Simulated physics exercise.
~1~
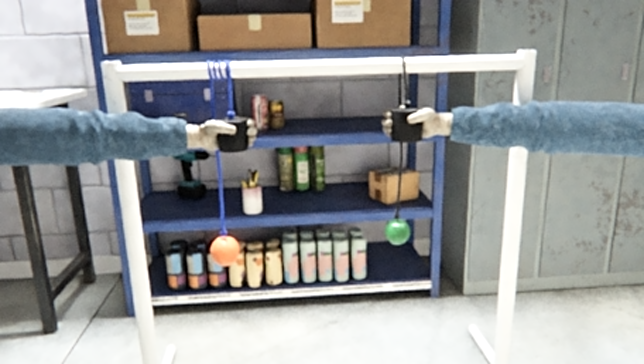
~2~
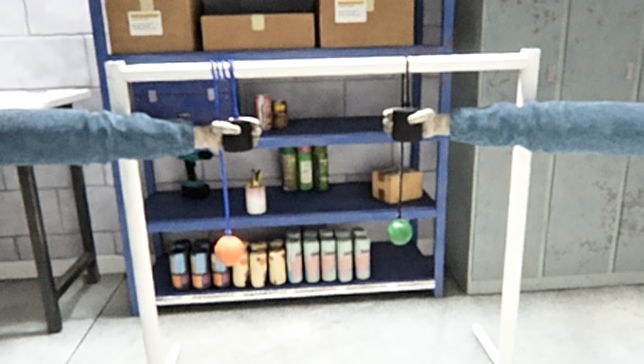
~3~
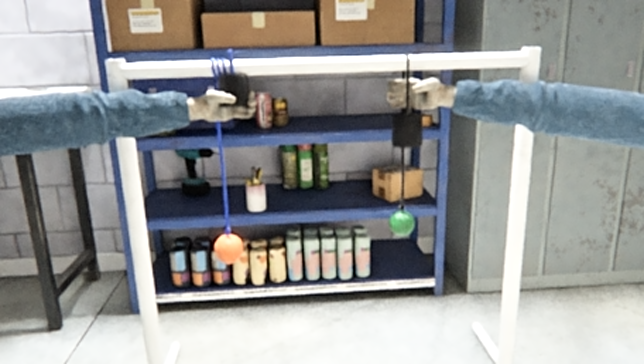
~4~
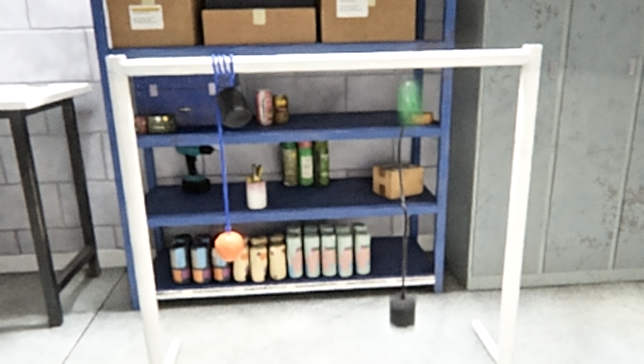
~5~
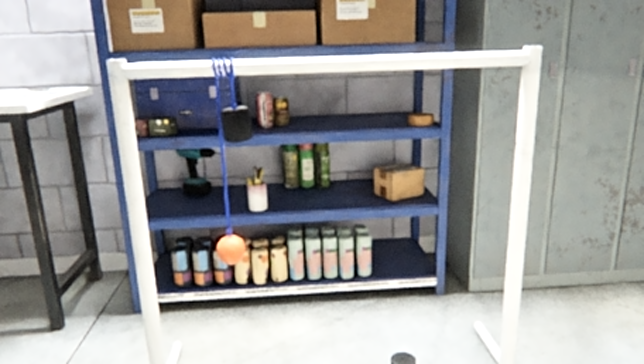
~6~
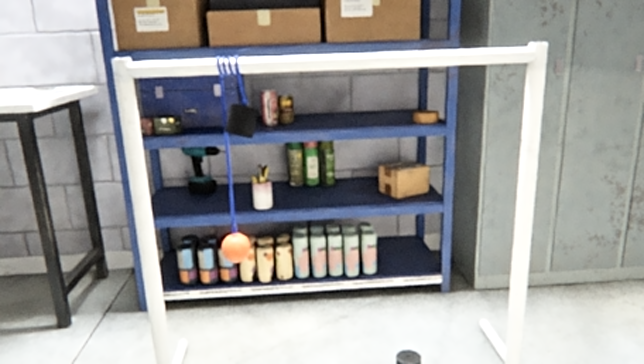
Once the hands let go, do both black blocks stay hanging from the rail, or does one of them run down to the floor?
The left block stays hanging on its blue cord, but the right block pulls its dark cord over the rail and ends up on the floor.
